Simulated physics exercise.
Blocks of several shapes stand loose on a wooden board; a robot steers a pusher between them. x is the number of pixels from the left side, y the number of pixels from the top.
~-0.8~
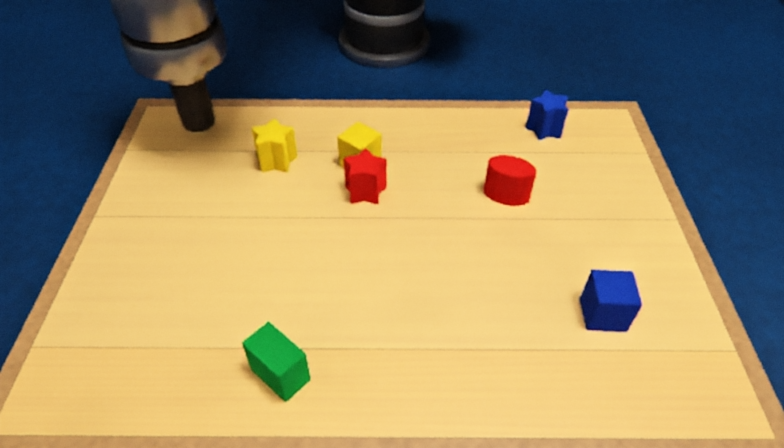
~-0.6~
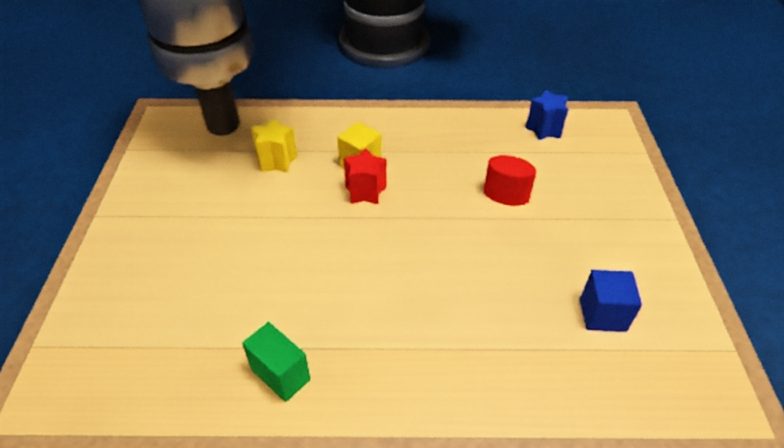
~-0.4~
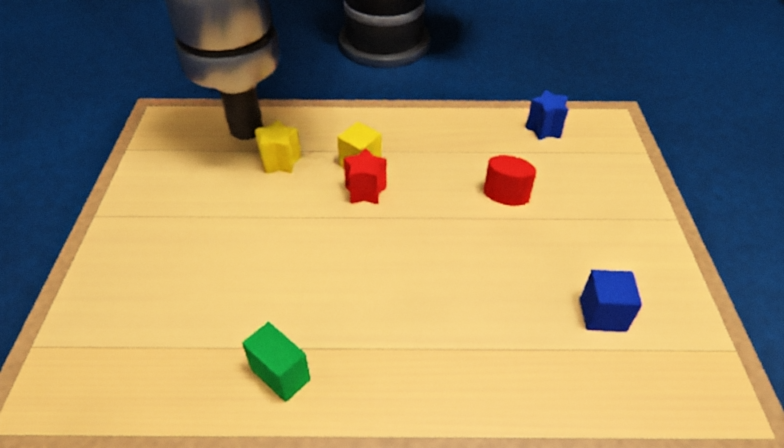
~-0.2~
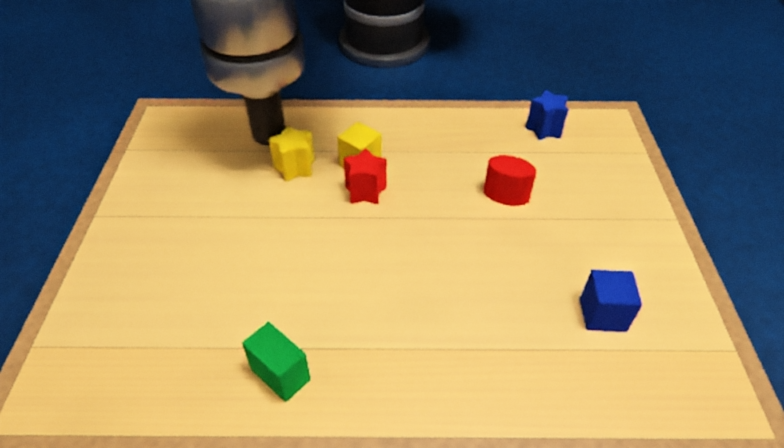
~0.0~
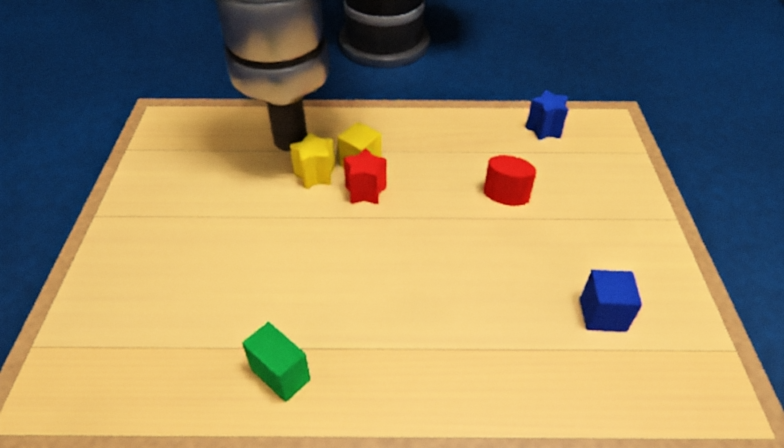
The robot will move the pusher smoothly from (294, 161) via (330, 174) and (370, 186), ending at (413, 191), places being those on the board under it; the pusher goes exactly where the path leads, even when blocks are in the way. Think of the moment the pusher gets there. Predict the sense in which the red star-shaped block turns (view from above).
From the top: Counterclockwise.
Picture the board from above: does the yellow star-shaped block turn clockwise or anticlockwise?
With the clock.
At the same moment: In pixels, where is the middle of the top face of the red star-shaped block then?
The answer is (423, 185).
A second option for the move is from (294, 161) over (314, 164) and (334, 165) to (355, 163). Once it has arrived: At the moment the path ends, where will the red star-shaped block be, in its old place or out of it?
Gets moved.
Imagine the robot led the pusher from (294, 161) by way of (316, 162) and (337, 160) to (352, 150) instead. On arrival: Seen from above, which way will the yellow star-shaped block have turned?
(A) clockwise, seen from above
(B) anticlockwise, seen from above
(A)
The first path, step by step. One third of the way, pusher at (329, 155); yellow star-shaped block at (347, 163); red star-shaped block at (384, 168).
Two thirds of the way, pusher at (369, 167); yellow star-shaped block at (370, 180), turned 45° clockwise; yellow square piece at (369, 133), turned 15° anticlockwise; red star-shaped block at (409, 180), turned 75° anticlockwise.
At the end, pusher at (414, 172); yellow star-shaped block at (374, 183), turned 70° clockwise; yellow square piece at (369, 133), turned 15° anticlockwise; red star-shaped block at (423, 185), turned 50° anticlockwise; red elliptical block not moved.
